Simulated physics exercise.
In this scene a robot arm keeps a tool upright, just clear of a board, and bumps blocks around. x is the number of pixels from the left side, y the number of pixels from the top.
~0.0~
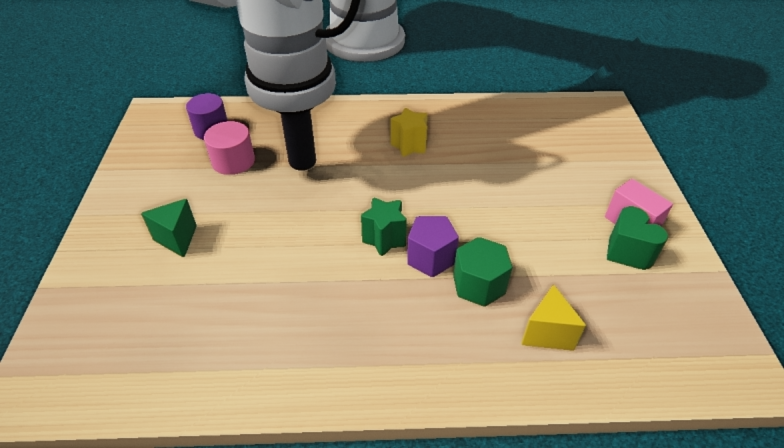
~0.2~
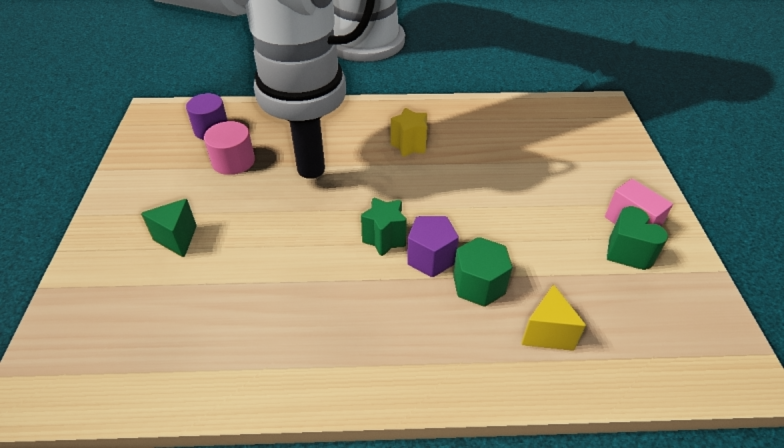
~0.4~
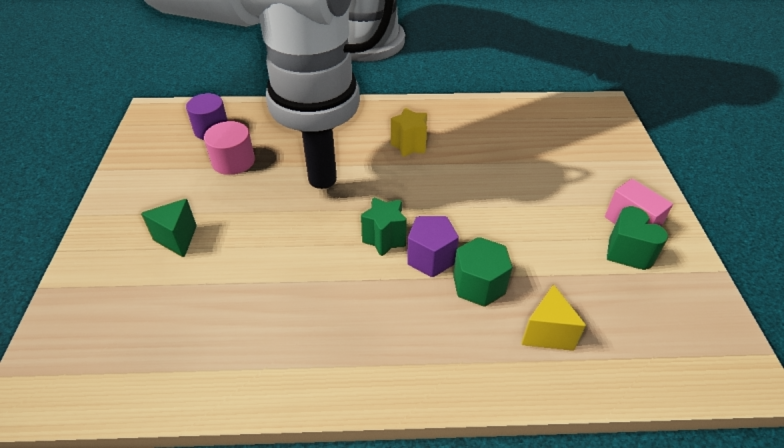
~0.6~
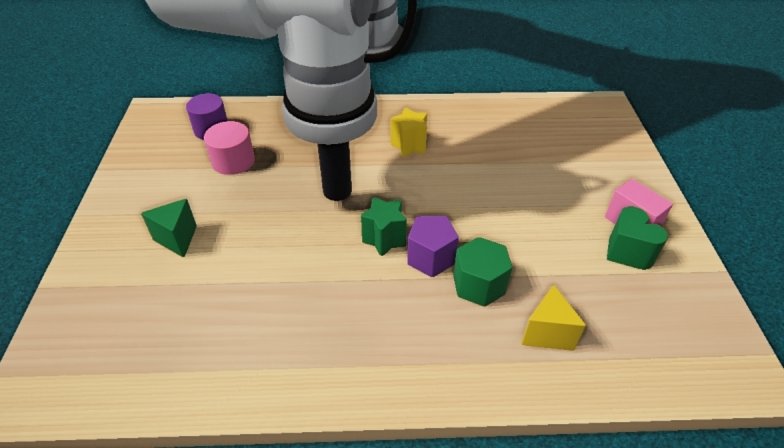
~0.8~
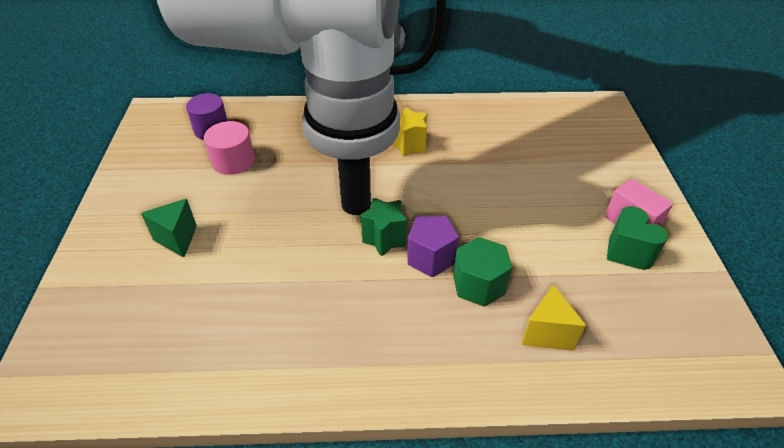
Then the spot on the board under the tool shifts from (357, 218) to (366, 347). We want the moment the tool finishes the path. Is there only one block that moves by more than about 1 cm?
Yes, it checks out.
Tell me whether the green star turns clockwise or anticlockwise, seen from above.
It goes round opposite to clock hands.
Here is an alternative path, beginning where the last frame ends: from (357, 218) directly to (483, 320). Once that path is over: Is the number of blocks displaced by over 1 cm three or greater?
It seems so.
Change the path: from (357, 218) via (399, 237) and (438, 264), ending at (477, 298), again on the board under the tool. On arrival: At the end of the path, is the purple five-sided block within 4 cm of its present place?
Final answer: No.
On the path given first. One third of the way, tool at (359, 244); green star at (392, 221), turned 40° anticlockwise.
Two thirds of the way, tool at (362, 287); green star at (392, 221), turned 45° anticlockwise.
At the end, tool at (365, 336); green star at (392, 221), turned 45° anticlockwise; purple five-sided block unmoved.
